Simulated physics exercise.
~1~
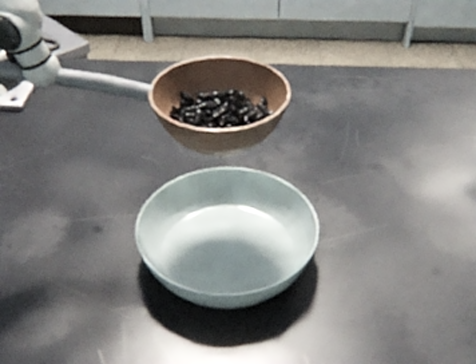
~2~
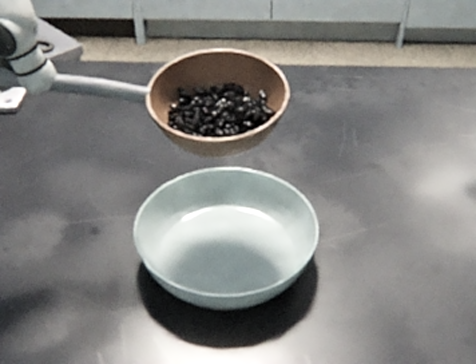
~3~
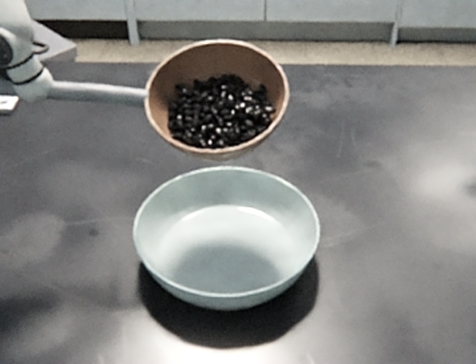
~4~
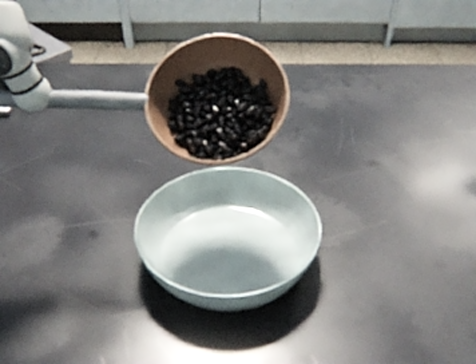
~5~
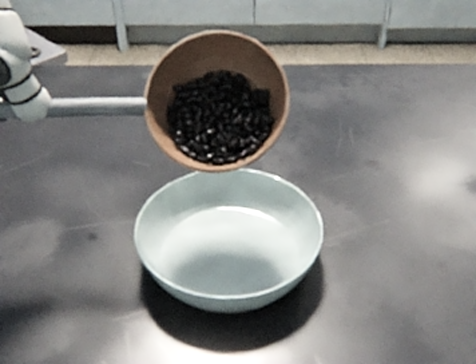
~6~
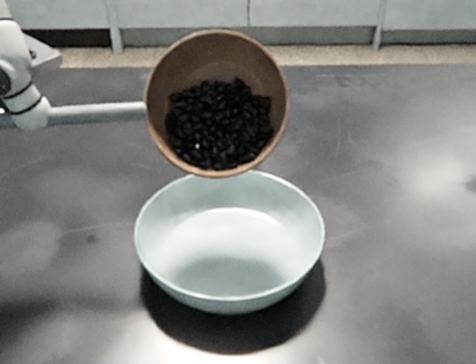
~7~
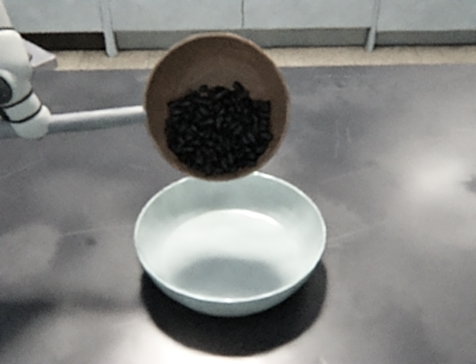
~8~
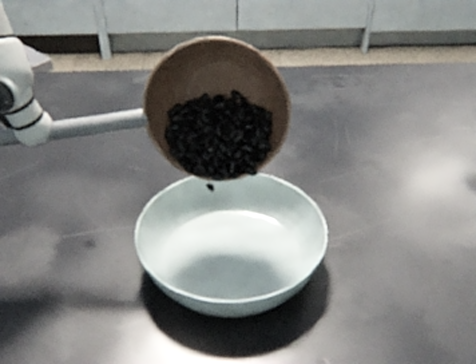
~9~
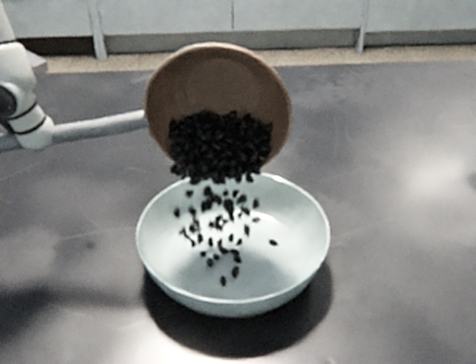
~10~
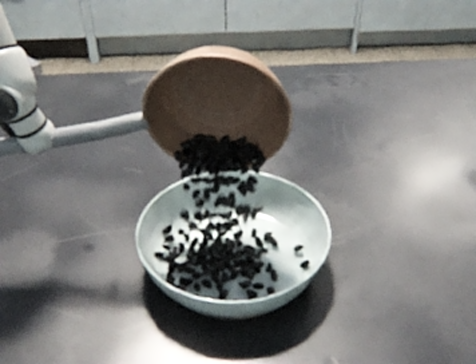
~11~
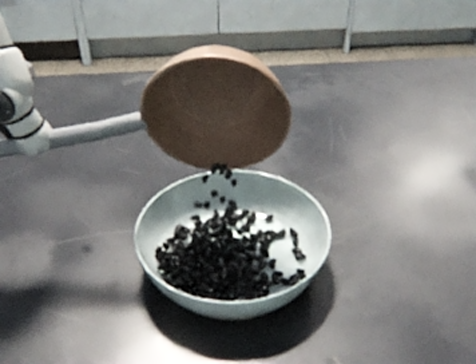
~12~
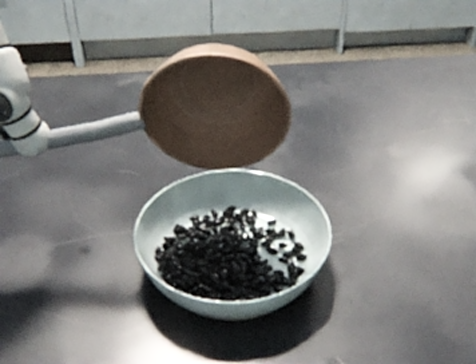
The clip shows a robot arm holding a brown ladle of black beans above a pale blue-green pan on a dark table. The ladle tips steadily until the beans pour down, ending empty and tilted on its side above the pan, where the beans lie piled.
